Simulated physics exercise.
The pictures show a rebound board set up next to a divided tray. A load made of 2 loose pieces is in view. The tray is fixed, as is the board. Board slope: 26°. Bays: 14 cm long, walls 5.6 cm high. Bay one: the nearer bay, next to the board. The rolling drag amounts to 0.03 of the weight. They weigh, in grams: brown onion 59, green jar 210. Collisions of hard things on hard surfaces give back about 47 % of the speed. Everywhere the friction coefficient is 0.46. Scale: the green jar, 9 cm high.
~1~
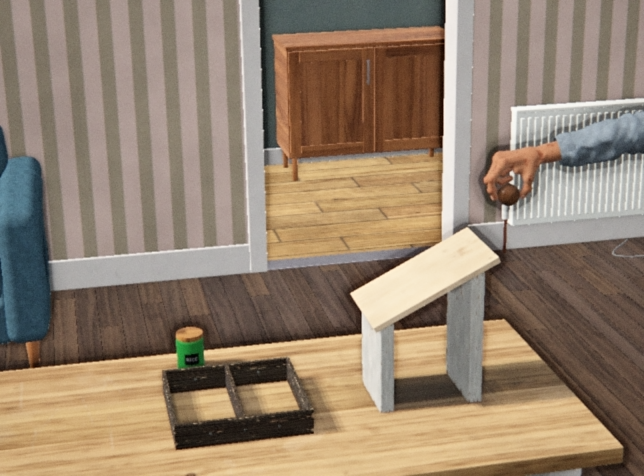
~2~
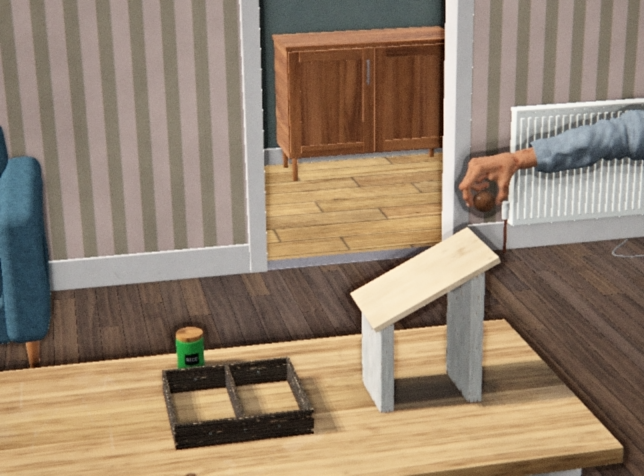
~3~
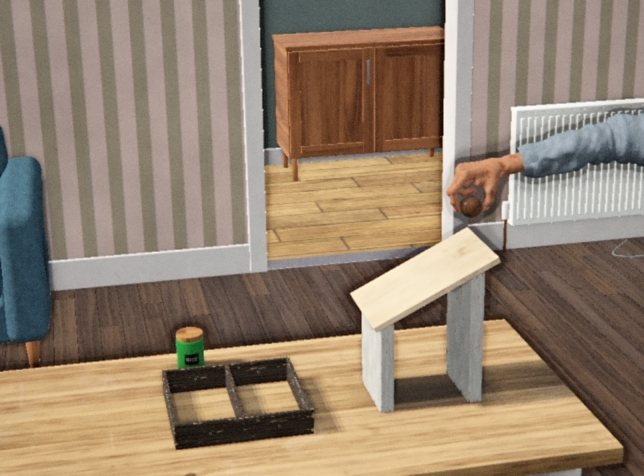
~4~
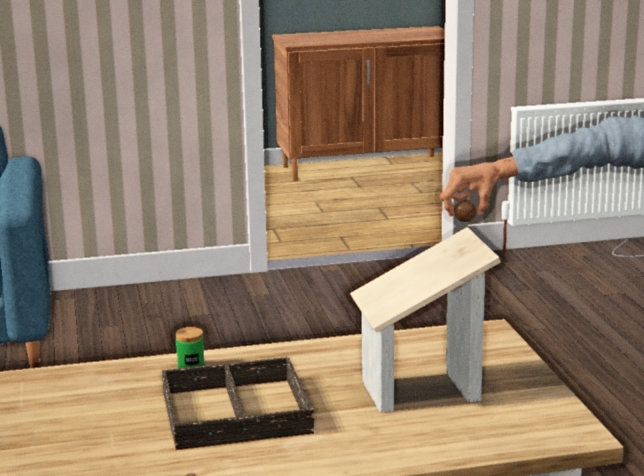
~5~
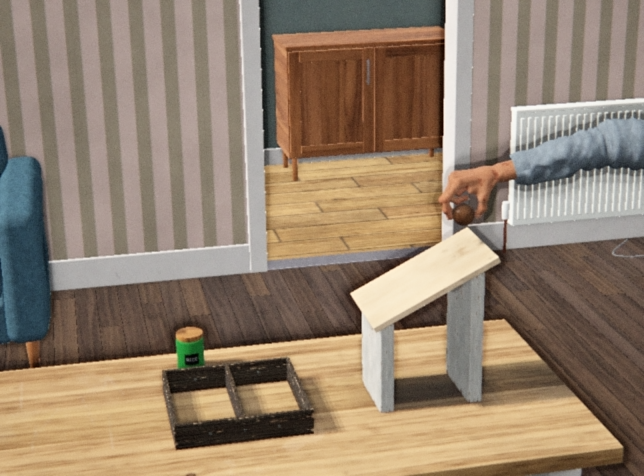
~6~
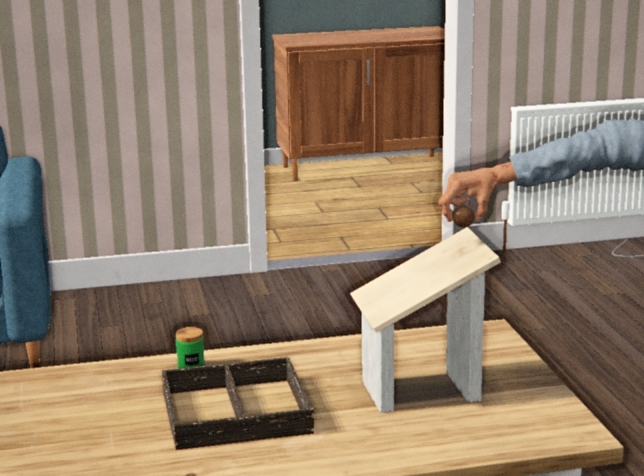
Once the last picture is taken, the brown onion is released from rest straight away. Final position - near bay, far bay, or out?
Near bay.
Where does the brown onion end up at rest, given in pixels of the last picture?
Near (258, 400).
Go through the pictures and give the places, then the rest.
In the first picture, 11 cm still to go; brown onion (508, 194); green jar (190, 350).
In the second picture, 5 cm still to go; brown onion (484, 201); green jar (190, 350).
In the third picture, 3 cm still to go; brown onion (471, 206); green jar (190, 350).
In the fourth picture, 1 cm still to go; brown onion (465, 211); green jar (190, 350).
Held still over the board; brown onion (463, 214); green jar (190, 350), in the fifth picture.
Held still over the board; brown onion (463, 216); green jar (190, 350), in the sixth picture.
Then, 0.50 s later than the last frame, brown onion near (370, 293).
Then, 0.70 s later than the last frame, it is in the nearer bay; brown onion near (264, 400).
When it is over, it is in the nearer bay; green jar within 4 cm of the start. End places, in pixels of the last picture, brown onion near (258, 400).
